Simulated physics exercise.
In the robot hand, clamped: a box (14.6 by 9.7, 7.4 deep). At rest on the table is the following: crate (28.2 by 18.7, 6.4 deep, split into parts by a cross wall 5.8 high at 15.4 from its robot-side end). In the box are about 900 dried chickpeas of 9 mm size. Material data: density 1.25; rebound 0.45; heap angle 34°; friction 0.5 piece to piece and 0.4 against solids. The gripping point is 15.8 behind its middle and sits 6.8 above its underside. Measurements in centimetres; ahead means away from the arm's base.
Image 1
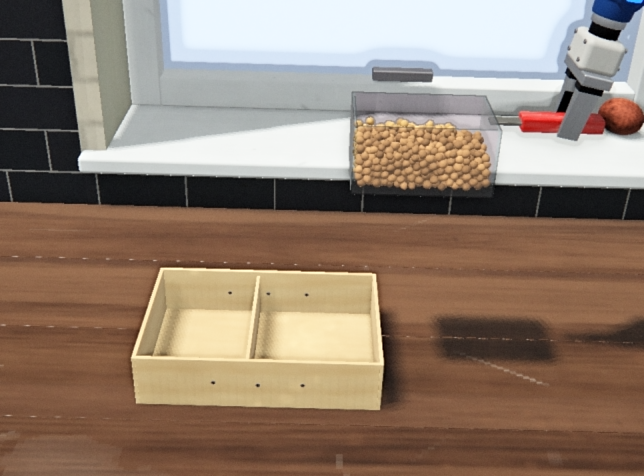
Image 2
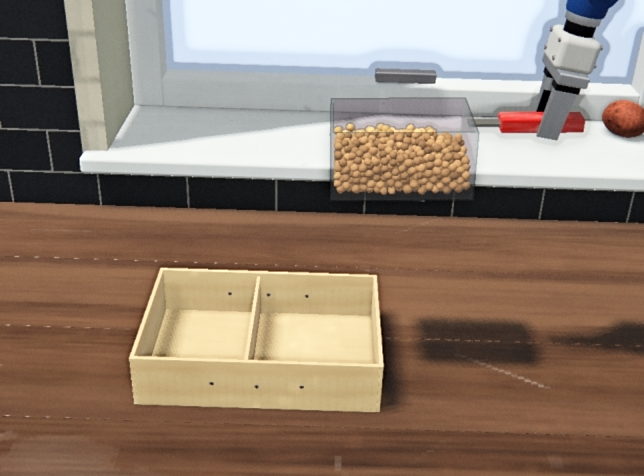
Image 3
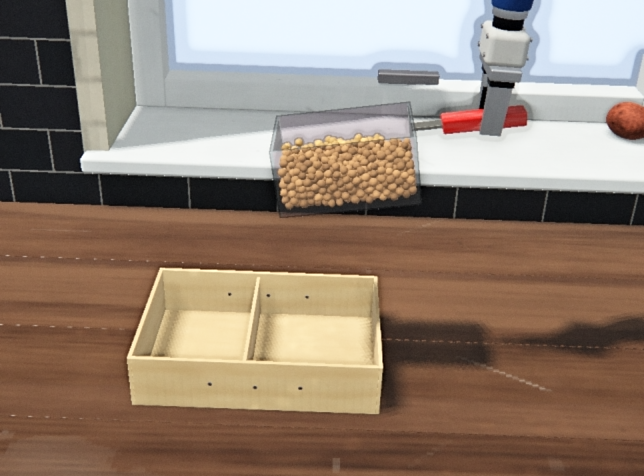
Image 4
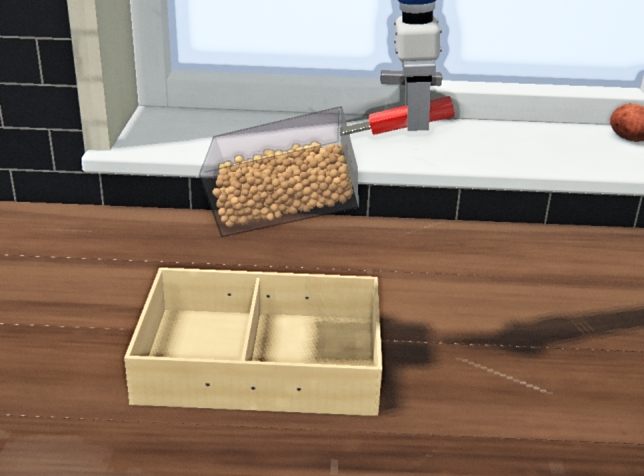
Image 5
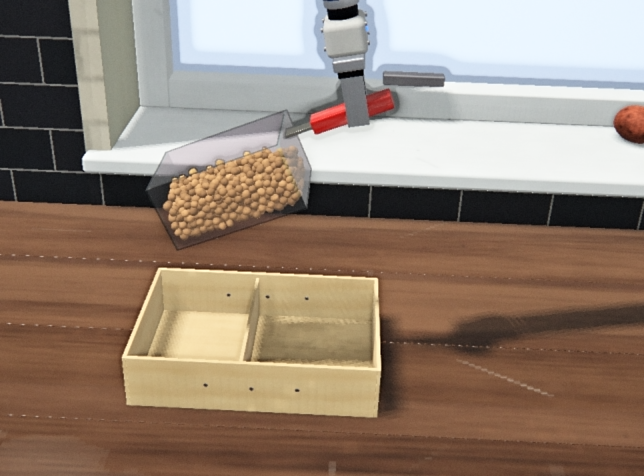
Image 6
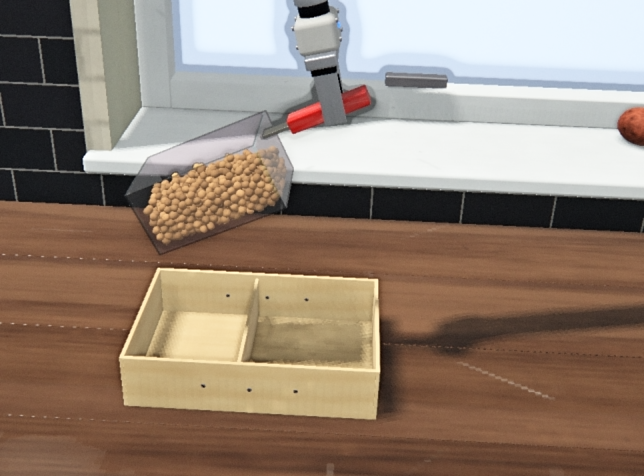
A brown wooden countertop before a bright window with a white sill and black tiles is seen from the front and slightly above. A pale wooden tray with two compartments rests on the counter, while a white and grey robot gripper holds a red-handled clear box of tan chickpeas, near a reddish round object at right. The gripper carries the box leftward, progressively tilting its left end down, as its shadow crosses the tray.
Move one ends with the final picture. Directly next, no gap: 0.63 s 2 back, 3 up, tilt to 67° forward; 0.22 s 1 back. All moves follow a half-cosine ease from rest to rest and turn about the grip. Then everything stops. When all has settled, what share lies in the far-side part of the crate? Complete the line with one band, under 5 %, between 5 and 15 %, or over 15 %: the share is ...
The share is between 5 and 15 %.
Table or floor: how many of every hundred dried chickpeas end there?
Roughly 0 percent.
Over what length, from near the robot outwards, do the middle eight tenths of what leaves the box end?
The stretch is around 22 cm.
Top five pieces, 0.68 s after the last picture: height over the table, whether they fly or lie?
Somewhere around 26 cm above the tabletop.
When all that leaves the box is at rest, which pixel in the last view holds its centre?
Roughly at pixel (214, 351).
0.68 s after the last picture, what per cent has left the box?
Roughly 0 percent.
Then, 0.34 s on, tilted 49° forward, highest piece 27 above the table; 900 in the box.
Then, 0.68 s on, tilted 67° forward, highest piece 26 above the table; 899 in the box, 1 in flight or on a rim.
Then, 1.05 s on, tilted 67° forward, highest piece 26 above the table; 835 in the box, 46 in the far-side part, 10 in the robot-side part, 9 in flight or on a rim.
Then, 2.10 s on, tilted 67° forward, highest piece 26 above the table; 796 in the box, 75 in the far-side part, 29 in the robot-side part.
In the end, 796 in the box, 75 in the far-side part, 29 in the robot-side part. That is 8 % in the far-side part of the crate.
